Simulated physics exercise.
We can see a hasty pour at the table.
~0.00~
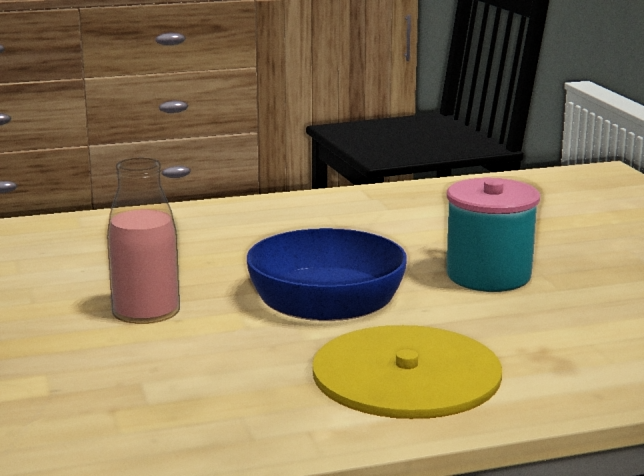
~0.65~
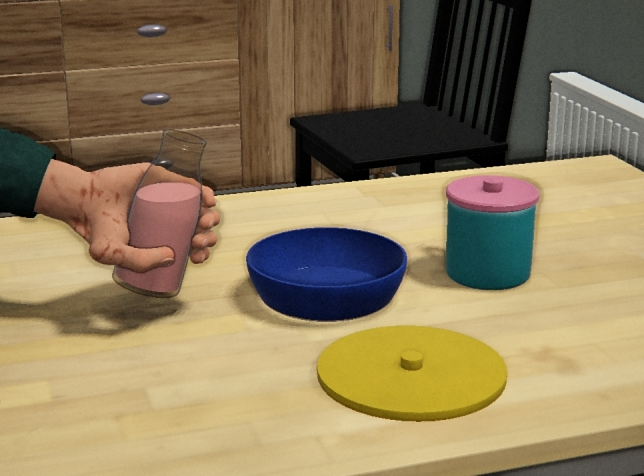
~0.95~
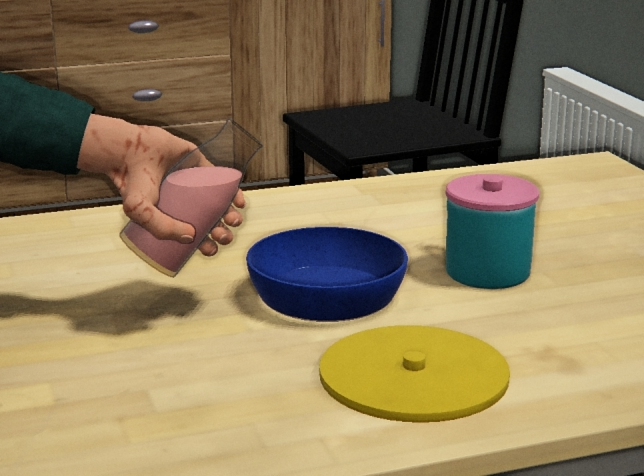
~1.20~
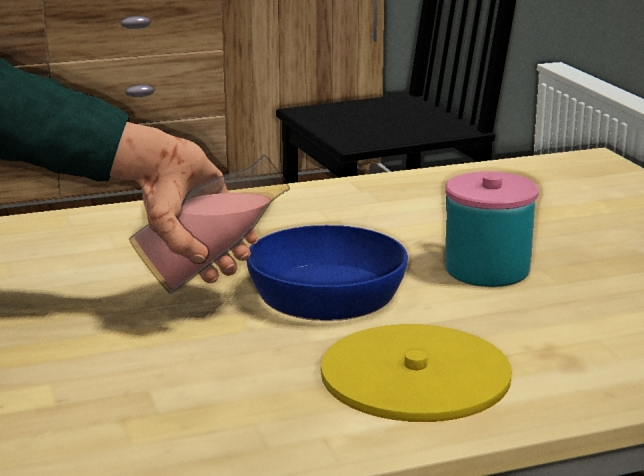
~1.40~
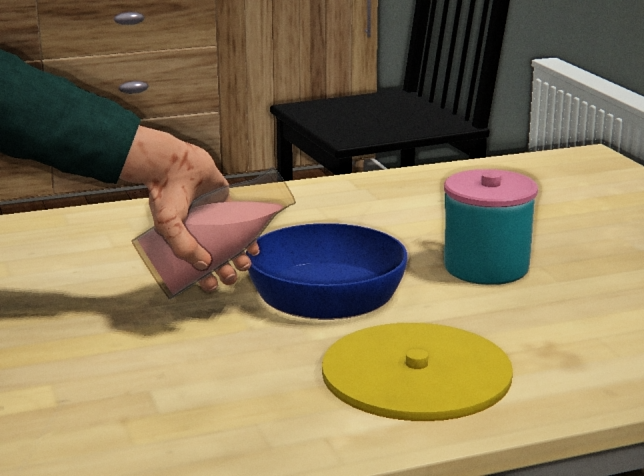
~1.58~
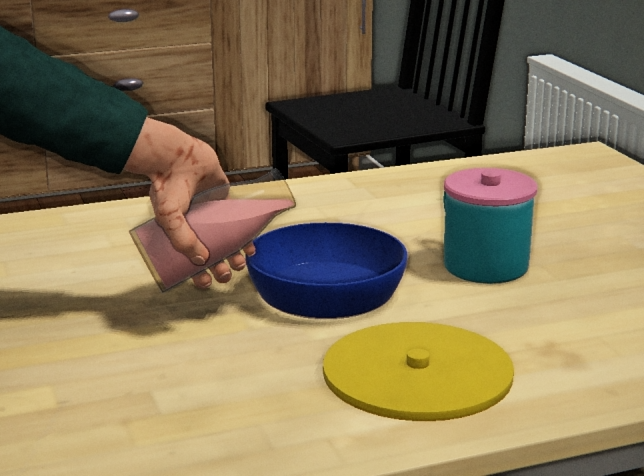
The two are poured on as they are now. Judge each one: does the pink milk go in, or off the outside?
Dish - in, mug - off the outside.
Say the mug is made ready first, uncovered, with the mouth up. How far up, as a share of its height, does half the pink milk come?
Estimated level: 30 % of height.
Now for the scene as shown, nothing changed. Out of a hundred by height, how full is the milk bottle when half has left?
It stands at some 30 per cent of the height.
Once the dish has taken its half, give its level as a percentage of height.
Around 25 in a hundred.
By 2.3 s, the pink milk goes into the dish.
By 3.2 s, it hits the lid of the mug and runs off.
By 4.6 s, the dish has its share inside; the mug is empty, in a puddle.
